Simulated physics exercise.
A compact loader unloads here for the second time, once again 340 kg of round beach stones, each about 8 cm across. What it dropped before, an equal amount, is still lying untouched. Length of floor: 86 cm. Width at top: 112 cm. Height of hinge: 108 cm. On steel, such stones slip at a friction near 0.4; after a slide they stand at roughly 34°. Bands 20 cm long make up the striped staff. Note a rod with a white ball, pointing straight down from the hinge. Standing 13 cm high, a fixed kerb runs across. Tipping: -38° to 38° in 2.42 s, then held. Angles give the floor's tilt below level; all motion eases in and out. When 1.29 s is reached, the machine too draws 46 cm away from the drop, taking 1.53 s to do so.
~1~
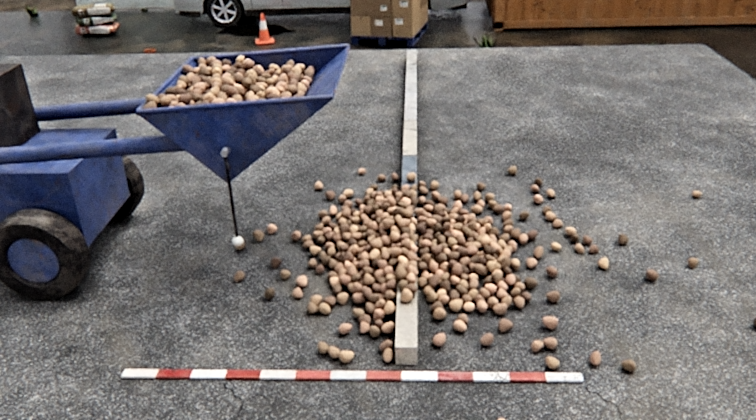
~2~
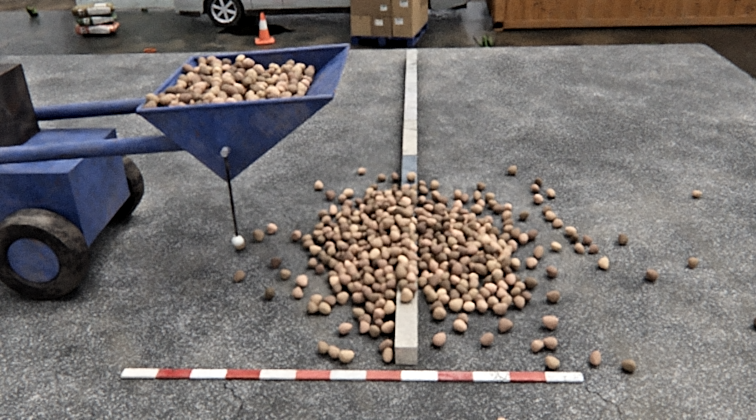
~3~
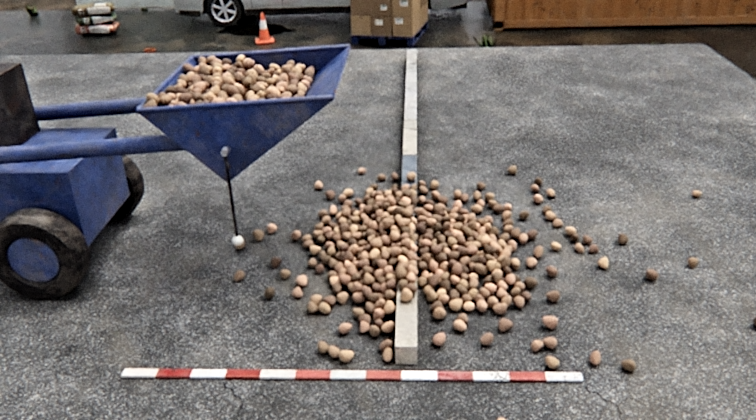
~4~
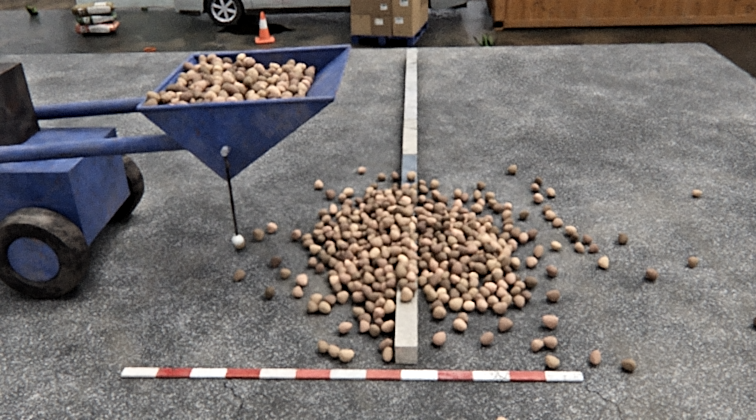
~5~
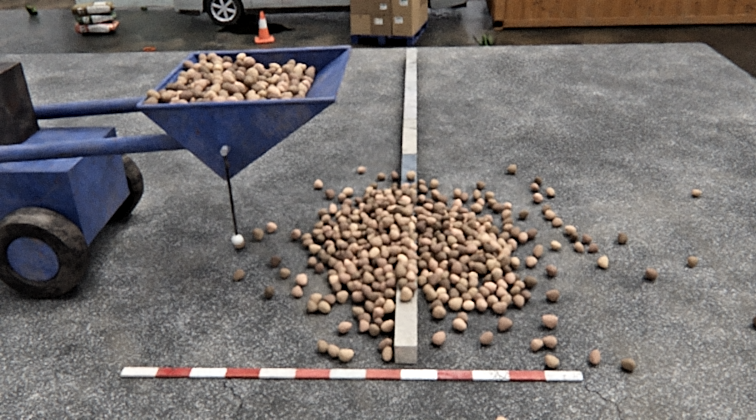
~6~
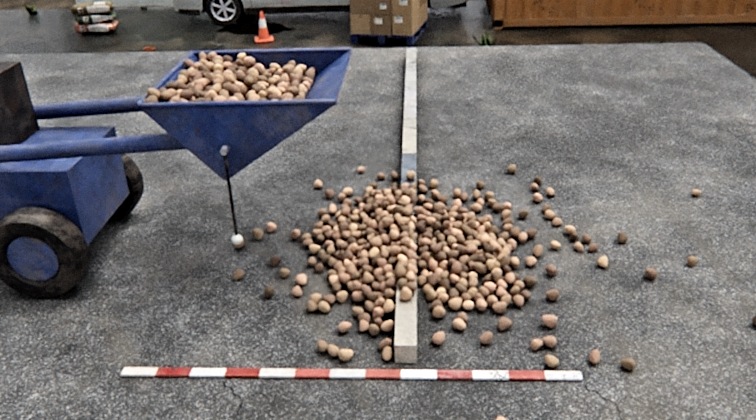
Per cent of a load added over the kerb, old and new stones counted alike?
Some 0 %.
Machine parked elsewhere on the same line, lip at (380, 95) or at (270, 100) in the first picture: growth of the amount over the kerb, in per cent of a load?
About 20 and 0 per cent.
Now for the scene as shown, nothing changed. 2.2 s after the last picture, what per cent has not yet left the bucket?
About 5 percent is still in there.
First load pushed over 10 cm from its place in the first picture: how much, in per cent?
Close to 5 in a hundred of them.
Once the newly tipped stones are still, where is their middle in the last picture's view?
The middle ends up near (324, 240).
Then, 1.5 s after the last picture the floor is at 26°; in per cent of one load, 82 in the bucket, 74 on this side of the kerb, 44 over the kerb; the foremost stones are at (678, 267).
Then, 2.2 s after the last picture the floor is at 38°; in per cent of one load, 4 in the bucket, 151 on this side of the kerb, 44 over the kerb; the foremost stones are at (678, 267).
Then, 3.0 s after the last picture the floor is at 38°; in per cent of one load, 0 in the bucket, 155 on this side of the kerb, 44 over the kerb; the foremost stones are at (678, 267).
Then, 5.5 s after the last picture the floor is at 38°; in per cent of one load, 0 in the bucket, 155 on this side of the kerb, 44 over the kerb; the foremost stones are at (678, 267). Net gain over the kerb, 0.
